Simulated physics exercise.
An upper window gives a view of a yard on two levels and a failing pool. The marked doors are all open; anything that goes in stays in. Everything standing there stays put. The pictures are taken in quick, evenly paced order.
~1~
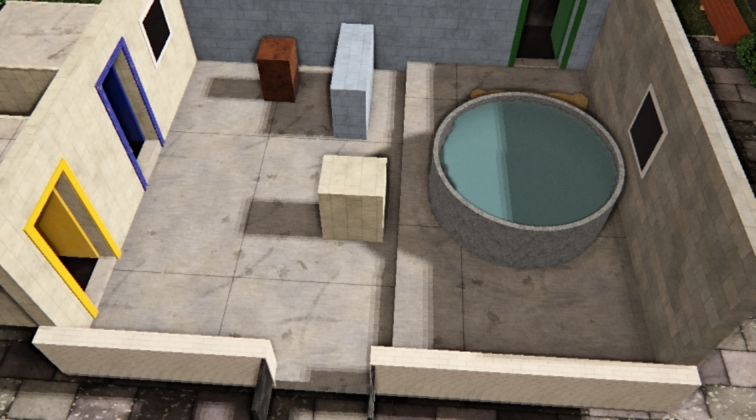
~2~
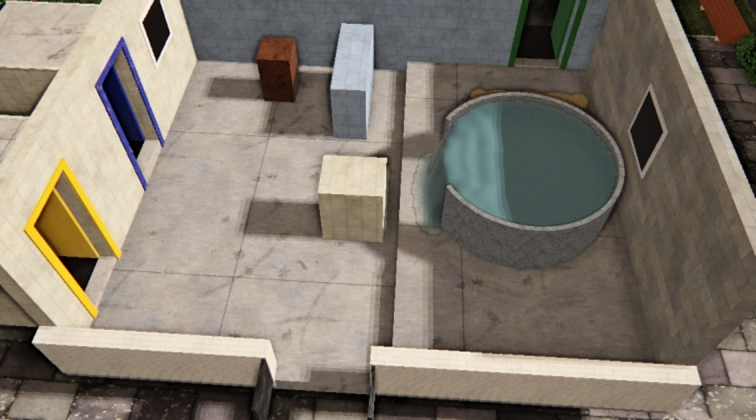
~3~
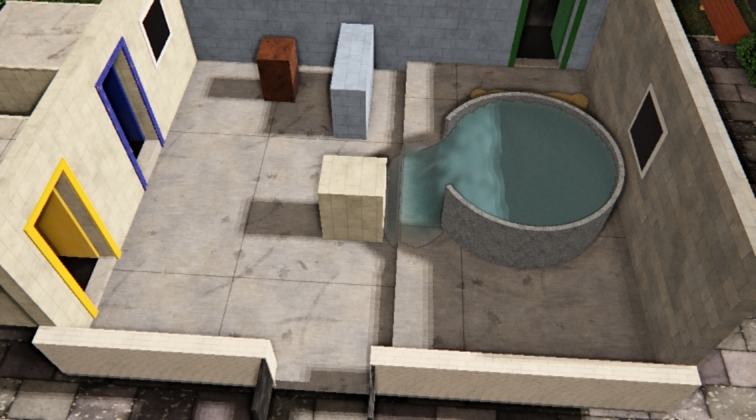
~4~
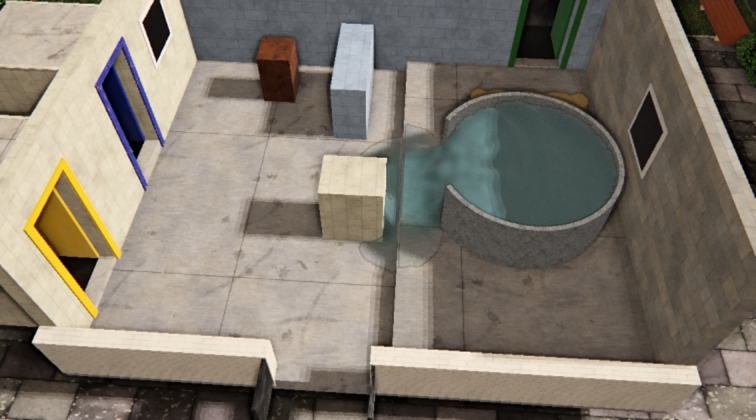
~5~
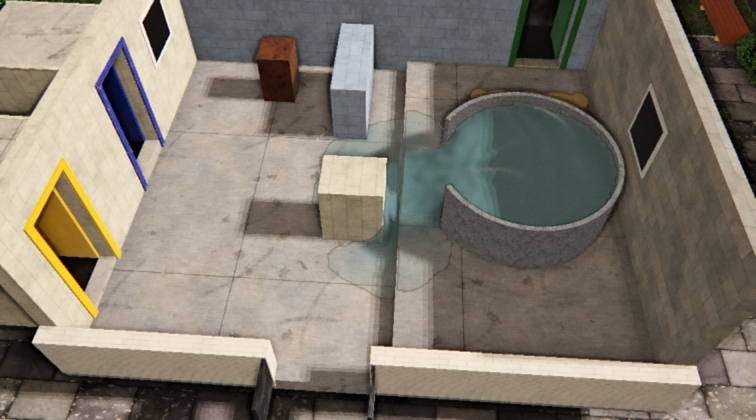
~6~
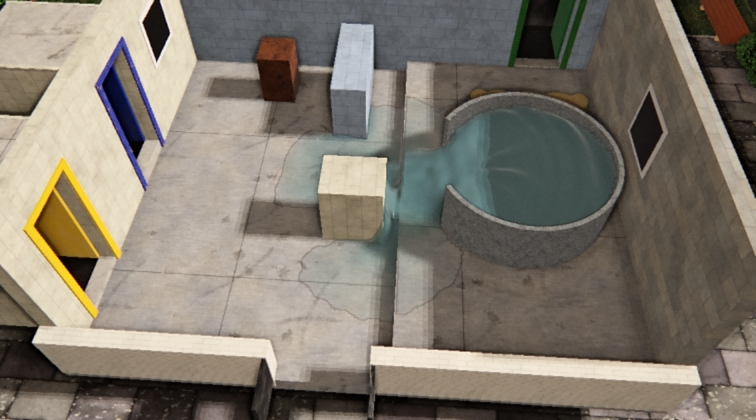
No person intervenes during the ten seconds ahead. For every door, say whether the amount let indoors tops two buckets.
At the end, the green door respects the limit, the blue door breaks the limit, the yellow door breaks the limit.
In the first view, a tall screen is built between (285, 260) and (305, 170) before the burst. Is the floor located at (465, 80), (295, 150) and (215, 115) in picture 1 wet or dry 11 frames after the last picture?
Reading the points as listed, I get left untouched, then deluged, then deluged.
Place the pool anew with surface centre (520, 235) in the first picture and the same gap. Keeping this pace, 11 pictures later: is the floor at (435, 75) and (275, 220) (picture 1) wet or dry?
Result: Spared; inundated.
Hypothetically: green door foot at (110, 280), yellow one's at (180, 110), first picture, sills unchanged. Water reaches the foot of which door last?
Result: The green-painted one.
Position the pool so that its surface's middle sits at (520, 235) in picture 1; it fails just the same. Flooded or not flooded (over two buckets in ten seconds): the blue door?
Reading - blue door door: Short of the line.
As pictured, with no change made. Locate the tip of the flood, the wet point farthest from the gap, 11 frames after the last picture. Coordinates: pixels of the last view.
Best guess: Near (197, 63).
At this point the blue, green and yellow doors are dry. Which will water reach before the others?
My pick is the door marked blue.
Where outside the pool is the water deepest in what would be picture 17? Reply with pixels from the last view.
Pointing at (390, 213).
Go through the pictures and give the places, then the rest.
In the first frame, the round pool at (527, 158) is whole and still.
In the second frame, water pours out at (435, 176) and has run to (438, 231).
In the third frame, the front is at (403, 238), out from the gap at (435, 179).
In the fourth frame, the front is at (368, 255), out from the gap at (434, 181).
In the fifth frame, the front is at (342, 140), out from the gap at (434, 182).
In the sixth frame, water pours out at (434, 182) and has run to (297, 147).
A moment on, water covers 40 % of the floor; the green door not reached, the blue door wet at the sill, nothing in, the yellow door not reached.
Next, water covers 55 % of the floor; the green door not reached, the blue door over two buckets in, the yellow door not reached.
Then, water covers 60 % of the floor; the green door not reached, the blue door far over two buckets in, the yellow door under two buckets in.
Later, water covers 65 % of the floor; the green door not reached, the blue door far over two buckets in, the yellow door over two buckets in.
In the end, water covers 65 % of the floor; the green door not reached, the blue door far over two buckets in, the yellow door far over two buckets in.
